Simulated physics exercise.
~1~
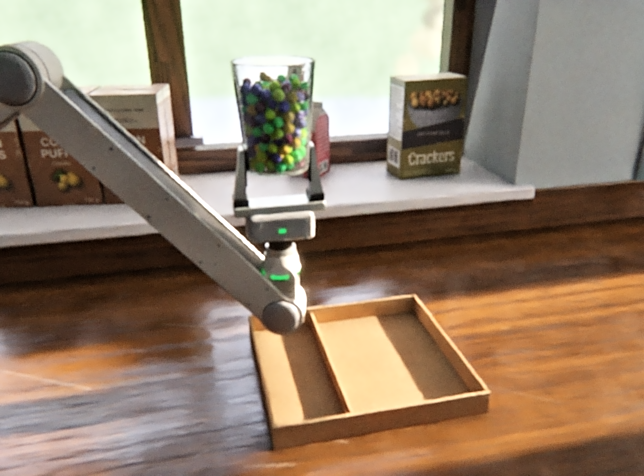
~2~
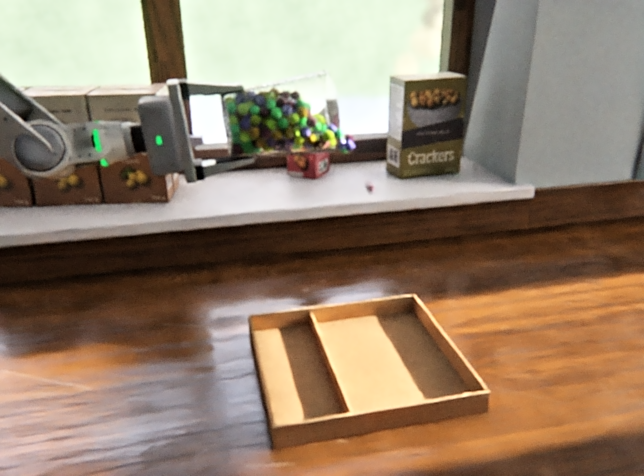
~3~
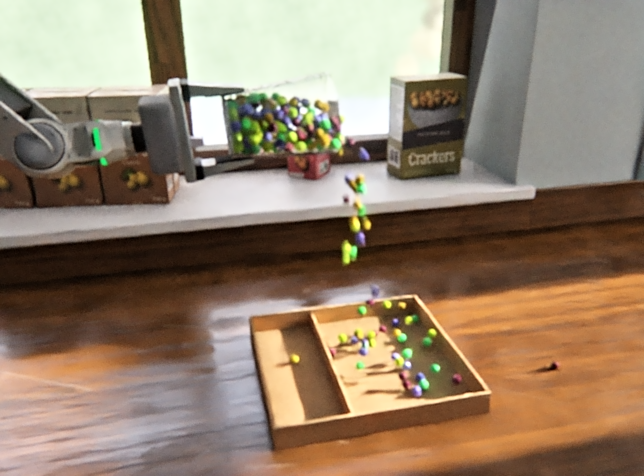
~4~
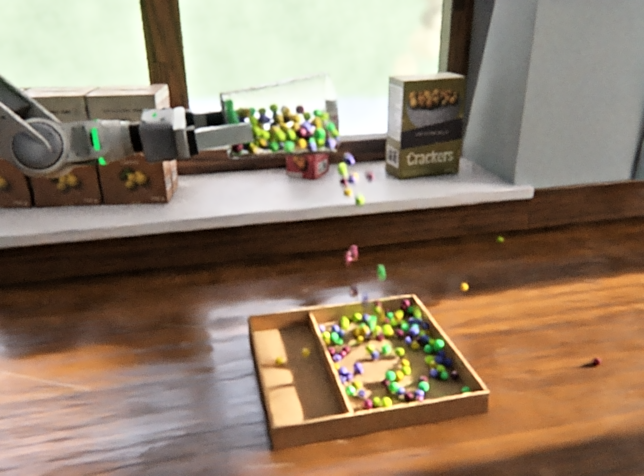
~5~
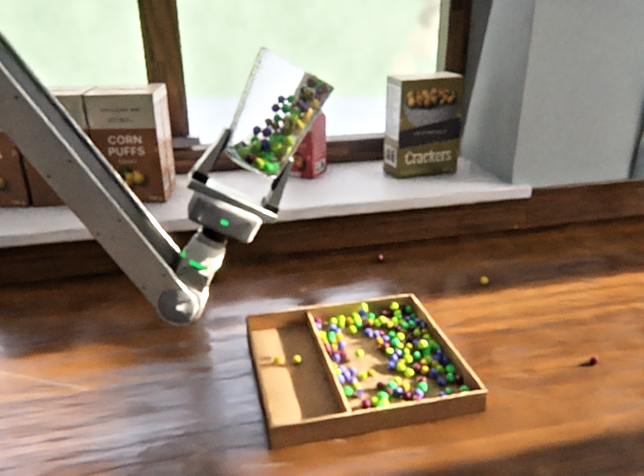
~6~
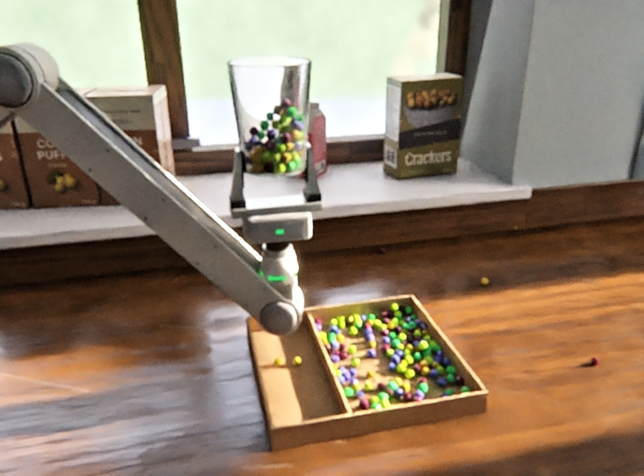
A robotic arm holding a clear beaker of colourful round sweets swings it left and tips it on its side, spilling sweets mostly into the larger right section of a wooden tray, with a few straying elsewhere, then returns it upright, still partly filled.
